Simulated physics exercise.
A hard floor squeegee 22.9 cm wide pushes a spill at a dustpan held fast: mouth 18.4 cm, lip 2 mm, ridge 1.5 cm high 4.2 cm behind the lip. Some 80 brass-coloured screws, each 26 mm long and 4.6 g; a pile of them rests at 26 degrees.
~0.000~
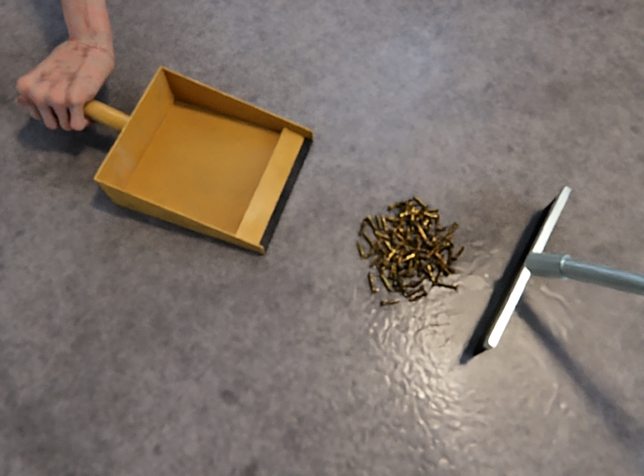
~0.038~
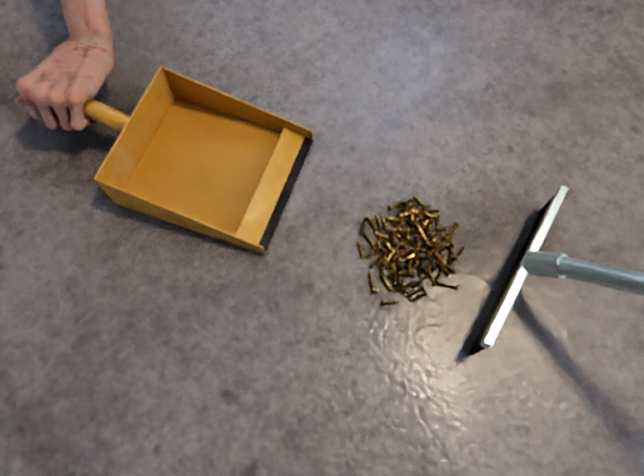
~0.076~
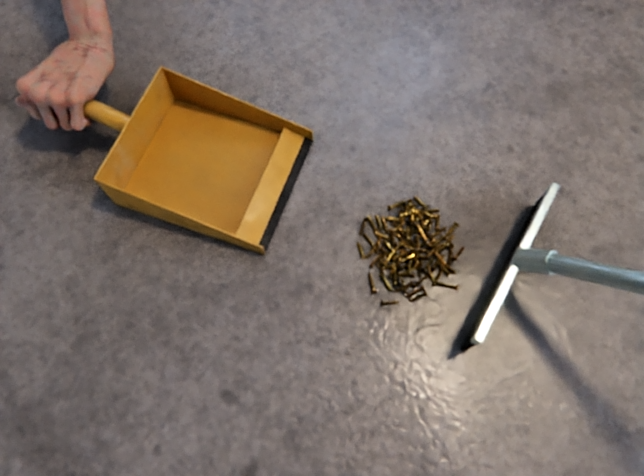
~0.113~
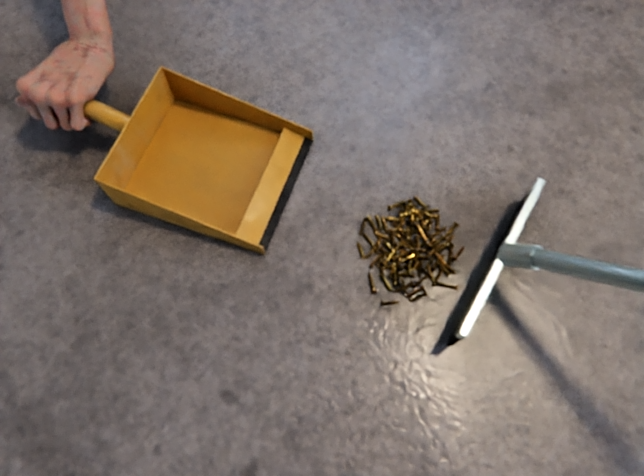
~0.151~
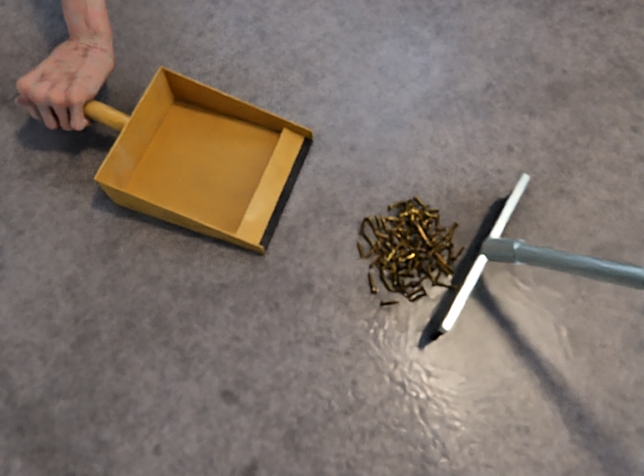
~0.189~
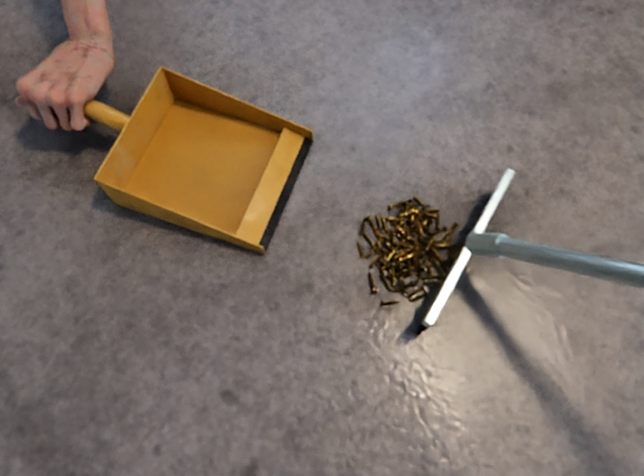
To begin with, a hand holds a yellow dustpan still at the left while a pile of brass-coloured screws rests on a grey floor, a squeegee standing to its right. The squeegee slides left across the gap, then its blade meets the pile's right edge and nudges some screws slightly leftward.
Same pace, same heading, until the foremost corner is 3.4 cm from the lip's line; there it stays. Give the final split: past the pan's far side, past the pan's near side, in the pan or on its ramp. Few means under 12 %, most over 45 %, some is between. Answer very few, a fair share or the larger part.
Past the pan's far side: Very few; past the pan's near side: Very few; in the pan or on its ramp: Very few.
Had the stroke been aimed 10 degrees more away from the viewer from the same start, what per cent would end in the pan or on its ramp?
Then about 5 per cent.
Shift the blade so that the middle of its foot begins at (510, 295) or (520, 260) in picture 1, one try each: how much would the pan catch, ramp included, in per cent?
About 0 and 5 per cent.
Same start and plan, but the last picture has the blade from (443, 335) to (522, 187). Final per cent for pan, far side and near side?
Pan 0, far 0, near 10.
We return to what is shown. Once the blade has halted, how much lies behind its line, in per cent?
About 0 per cent.
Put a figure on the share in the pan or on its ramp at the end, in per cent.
Some 0 per cent.
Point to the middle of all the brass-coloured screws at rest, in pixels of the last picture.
At about (306, 202).
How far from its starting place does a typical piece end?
Some 16 cm.
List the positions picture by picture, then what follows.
In the first picture, blade from (489, 344) to (563, 194), moved 0.0 cm, 0 of the pieces shifted so far; middle of the pieces at (414, 246); pan at (204, 167).
In the second picture, blade from (486, 343) to (560, 193), moved 0.4 cm, 0 of the pieces shifted so far; middle of the pieces at (414, 246).
In the third picture, blade from (476, 340) to (551, 190), moved 1.5 cm, 0 of the pieces shifted so far; middle of the pieces at (414, 246).
In the fourth picture, blade from (461, 334) to (537, 186), moved 3.2 cm, 0 of the pieces shifted so far; middle of the pieces at (414, 246).
In the fifth picture, blade from (444, 328) to (522, 181), moved 5.2 cm, 0 of the pieces shifted so far; middle of the pieces at (414, 246).
In the sixth picture, blade from (428, 322) to (507, 177), moved 7.1 cm, 13 of the pieces shifted so far; middle of the pieces at (412, 246); pan at (204, 167). The blade's pace is about 0.51 m/s.
After 0.37 s, middle of the blade 15 cm from the lip; 0 % over the lip, far side 0 %, near side 0 %.
Then, at 0.49 s, middle of the blade 9 cm from the lip; 0 % over the lip, far side 0 %, near side 5 %.
Then, at 0.75 s, middle of the blade 6 cm from the lip; 0 % over the lip, far side 0 %, near side 5 %.
In the end, at 1.6 s, far side 0 %, near side 5 %, pan 0 %, in front of the lip or behind the blade 90 %.
